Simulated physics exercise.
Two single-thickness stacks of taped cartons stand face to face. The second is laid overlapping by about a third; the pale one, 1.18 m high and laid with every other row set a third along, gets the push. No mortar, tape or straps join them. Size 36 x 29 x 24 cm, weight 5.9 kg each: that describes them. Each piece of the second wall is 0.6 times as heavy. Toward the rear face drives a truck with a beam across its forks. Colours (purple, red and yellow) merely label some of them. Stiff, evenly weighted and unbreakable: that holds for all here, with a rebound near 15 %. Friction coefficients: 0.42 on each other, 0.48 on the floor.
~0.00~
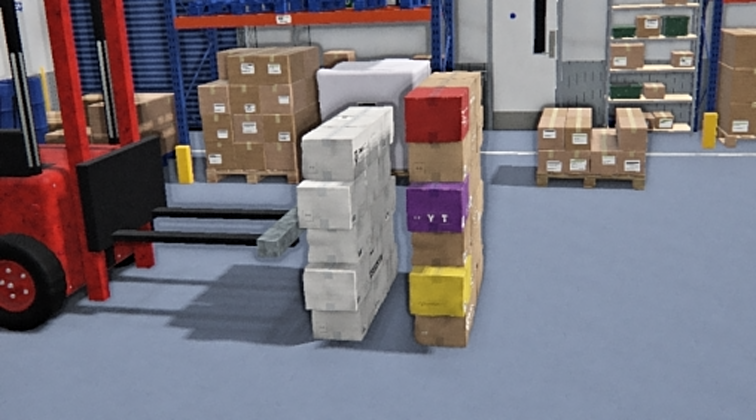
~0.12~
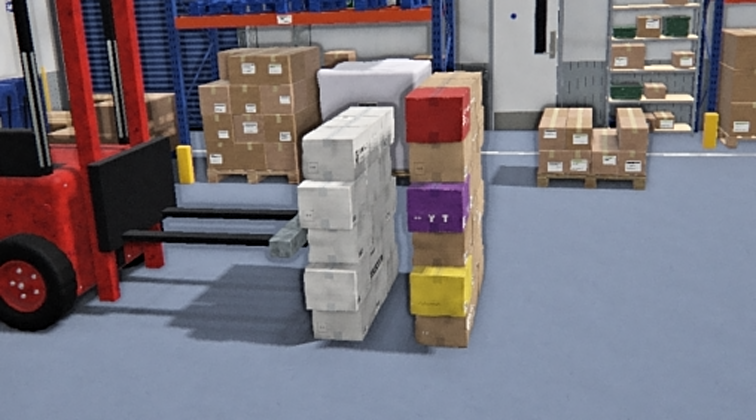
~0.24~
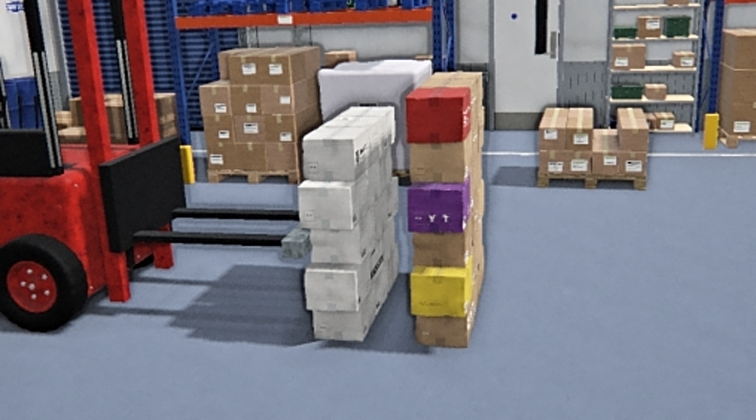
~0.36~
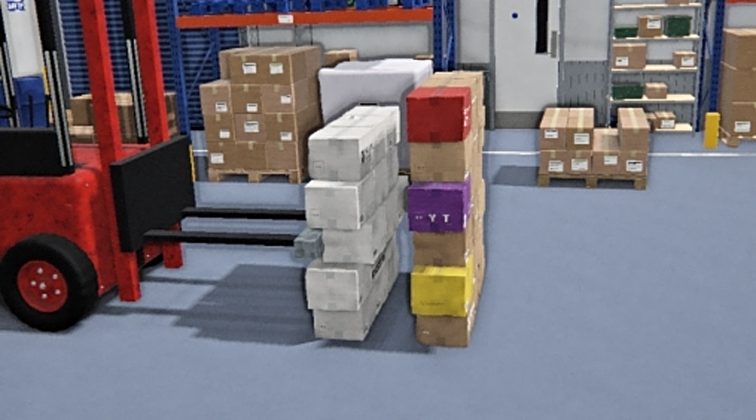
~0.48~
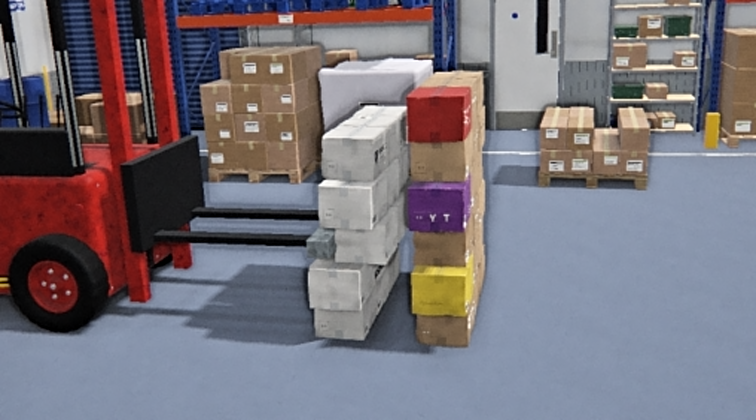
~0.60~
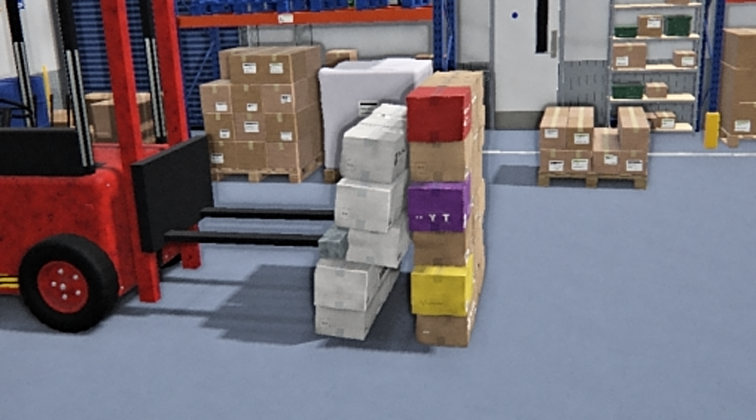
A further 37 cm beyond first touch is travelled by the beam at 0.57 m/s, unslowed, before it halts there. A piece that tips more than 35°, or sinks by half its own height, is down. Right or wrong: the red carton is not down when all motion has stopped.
Wrong, it ends down.
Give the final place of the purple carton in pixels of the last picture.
End point in last frame: Roughly (717, 339).
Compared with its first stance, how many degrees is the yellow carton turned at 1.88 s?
I'd estimate close to 90°.
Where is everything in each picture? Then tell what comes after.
In the first picture (pixels give the middle of a visible side), beam (269, 249) 13 cm from the wall; red carton (433, 120); purple carton (434, 211); yellow carton (437, 296); none of the others has stirred.
The second picture shows beam (282, 249) 57 mm from the wall; red carton (434, 120).
The third picture shows beam (294, 250) 11 mm in; red carton (434, 121).
The fourth picture shows beam (307, 250) 8 cm in; red carton (435, 120).
The fifth picture shows beam (319, 250) 15 cm in; red carton (435, 120).
The sixth picture shows beam (331, 250) 22 cm in; red carton (435, 120); purple carton (436, 210); yellow carton (438, 295); none of the others has stirred.
After 0.98 s, 0 of the pale wall down; none of the 18 cartons of the second wall down, 17 disturbed; red carton 7° from how it stood; purple carton 7° from how it stood.
After 1.44 s, 9 of the pale wall down; 17 of the 18 cartons of the second wall down; red carton 40° from how it stood, 23 cm lower; yellow carton 40° from how it stood.
After 1.88 s, 9 of the pale wall down; 17 of the 18 cartons of the second wall down; red carton on its side; purple carton upside down.
In the end (3.7 s), 9 of the pale wall down; 17 of the 18 cartons of the second wall down; red carton on its side; purple carton upside down; yellow carton on its side. From the last view, middles, purple carton near (717, 339).
